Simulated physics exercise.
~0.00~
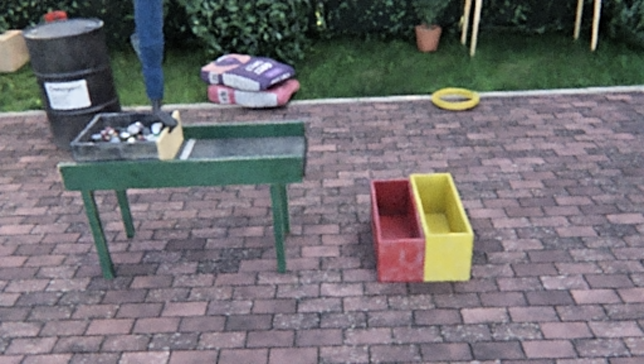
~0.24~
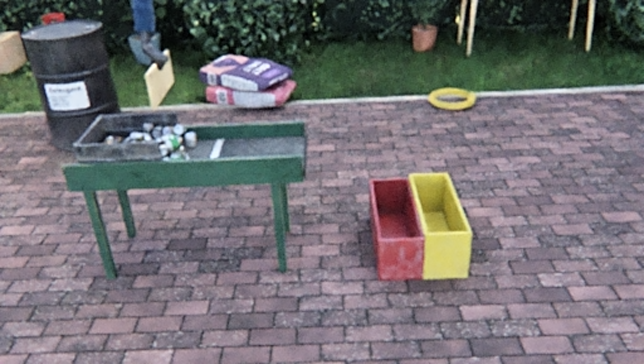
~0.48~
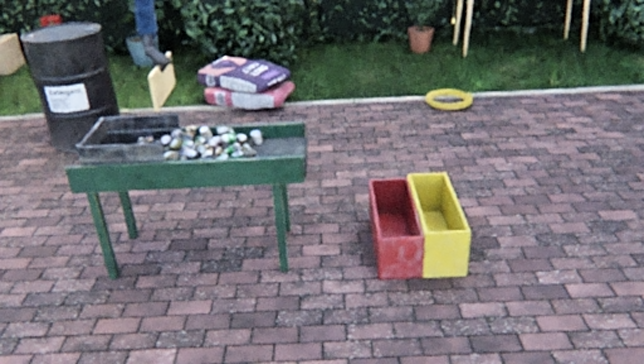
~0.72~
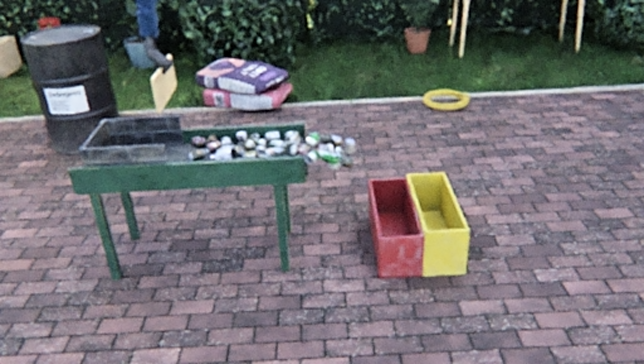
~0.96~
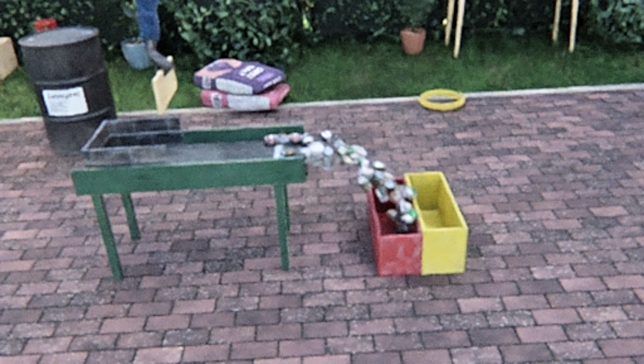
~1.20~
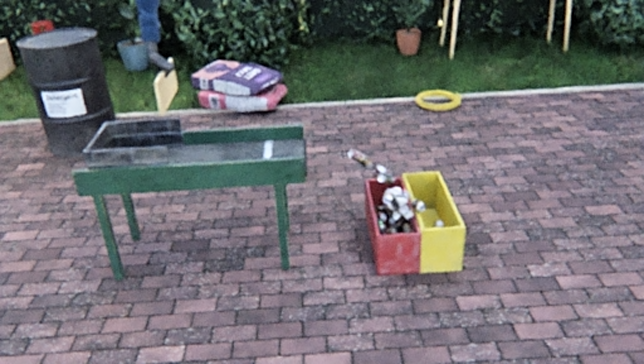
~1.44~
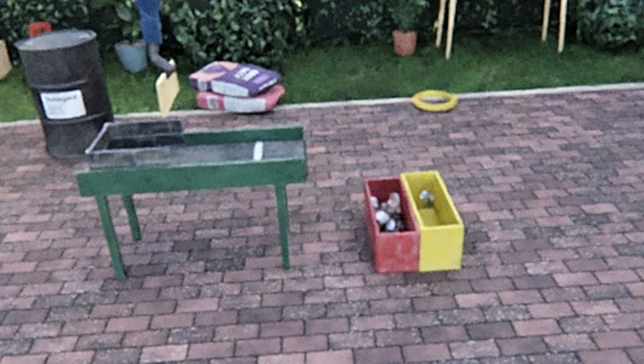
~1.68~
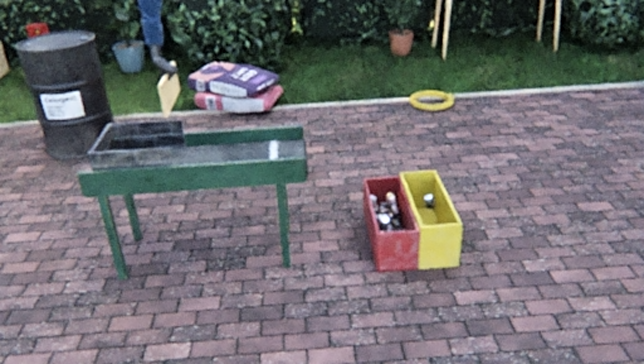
On a brick patio, small cans ride a green conveyor and drop mostly into a red tote.
